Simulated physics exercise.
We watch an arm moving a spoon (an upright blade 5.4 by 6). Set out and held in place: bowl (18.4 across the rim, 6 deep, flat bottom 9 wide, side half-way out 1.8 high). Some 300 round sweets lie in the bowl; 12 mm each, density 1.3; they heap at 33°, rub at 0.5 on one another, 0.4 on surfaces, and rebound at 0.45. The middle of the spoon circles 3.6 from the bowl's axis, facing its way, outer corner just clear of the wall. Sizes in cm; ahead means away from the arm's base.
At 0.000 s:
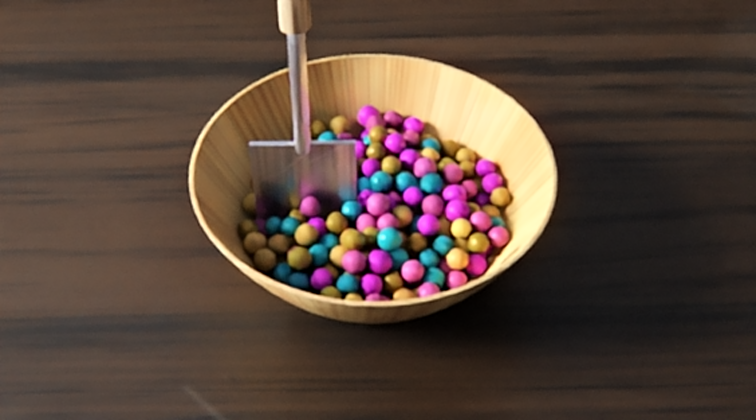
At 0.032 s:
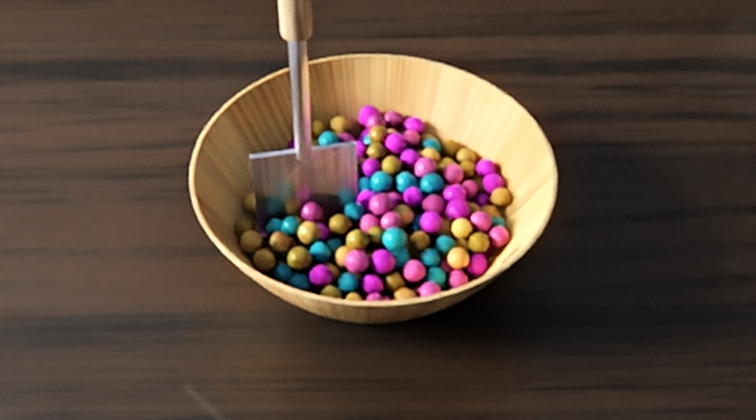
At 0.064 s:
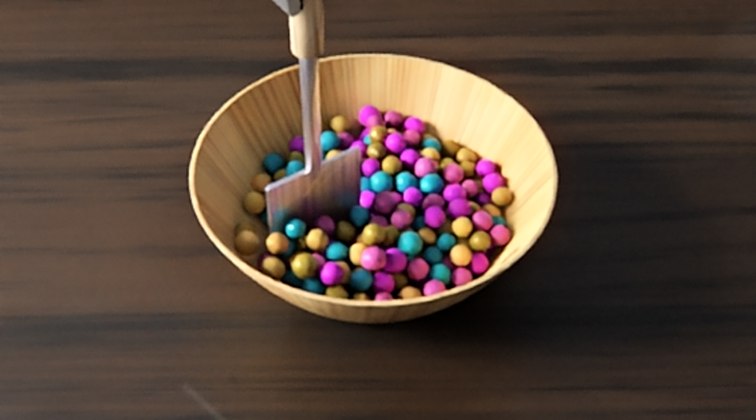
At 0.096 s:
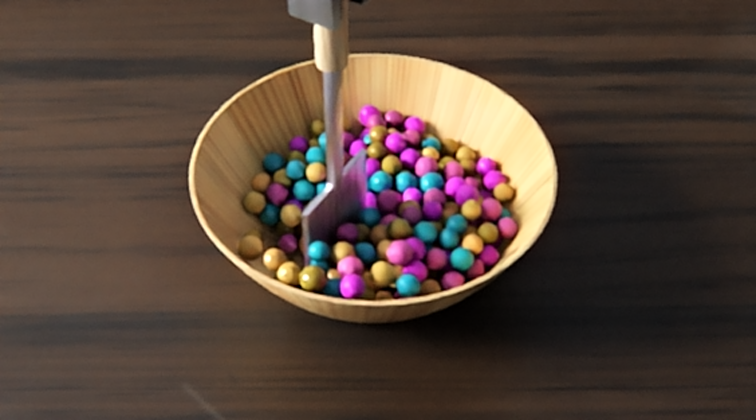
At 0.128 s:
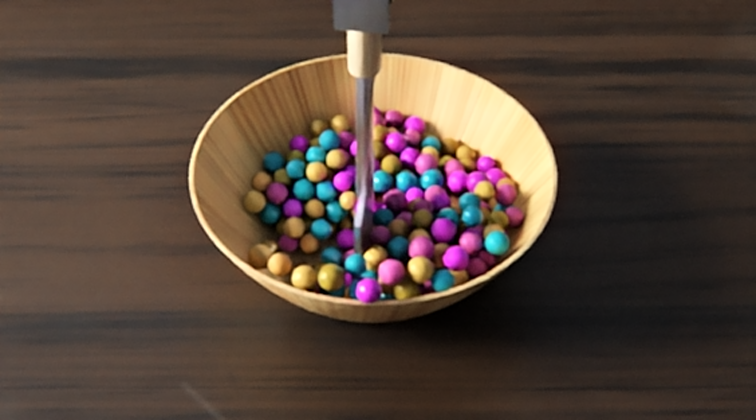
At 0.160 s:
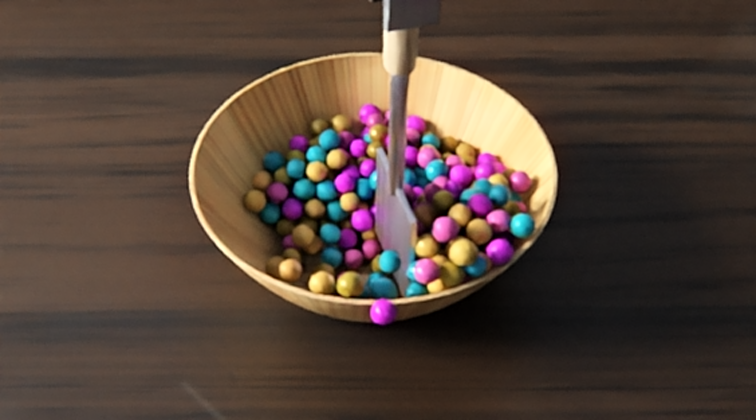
On a dark wooden table, a robotic arm sweeps an upright flat blade from left to right through colourful balls in a light wooden bowl, turning it and pushing them aside as one magenta ball crosses the near rim.
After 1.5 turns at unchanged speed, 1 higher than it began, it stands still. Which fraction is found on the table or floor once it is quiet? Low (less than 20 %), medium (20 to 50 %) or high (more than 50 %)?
On the table or floor the share is medium, 20 to 50 %.
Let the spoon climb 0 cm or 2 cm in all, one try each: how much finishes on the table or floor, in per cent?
About 35 and 25 per cent.
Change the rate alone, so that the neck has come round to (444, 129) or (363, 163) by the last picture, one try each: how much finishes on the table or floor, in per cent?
About 45 and 20 per cent.
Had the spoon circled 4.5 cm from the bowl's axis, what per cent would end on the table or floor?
Then about 30 per cent.
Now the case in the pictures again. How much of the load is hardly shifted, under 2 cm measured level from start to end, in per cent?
Roughly 5 per cent.
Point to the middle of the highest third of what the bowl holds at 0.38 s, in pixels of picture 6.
Around (335, 100).
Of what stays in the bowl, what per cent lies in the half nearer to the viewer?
Some 50 per cent.
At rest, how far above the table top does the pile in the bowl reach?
Some 5.5 cm.
After 0.38 s, 273° round, highest piece 9 above the table; 255 in the bowl, 28 on the table or floor, 19 in flight or on the tool.
After 0.60 s, 81° round, highest piece 9 above the table; 219 in the bowl, 71 on the table or floor, 12 in flight or on the tool.
After 0.91 s, 180° round, highest piece 5 above the table; 205 in the bowl, 96 on the table or floor, 1 in flight or on the tool.
After 1.61 s, 180° round, highest piece 5 above the table; 205 in the bowl, 97 on the table or floor.
At rest, 205 in the bowl, 97 on the table or floor. That is 32 % on the table or floor.
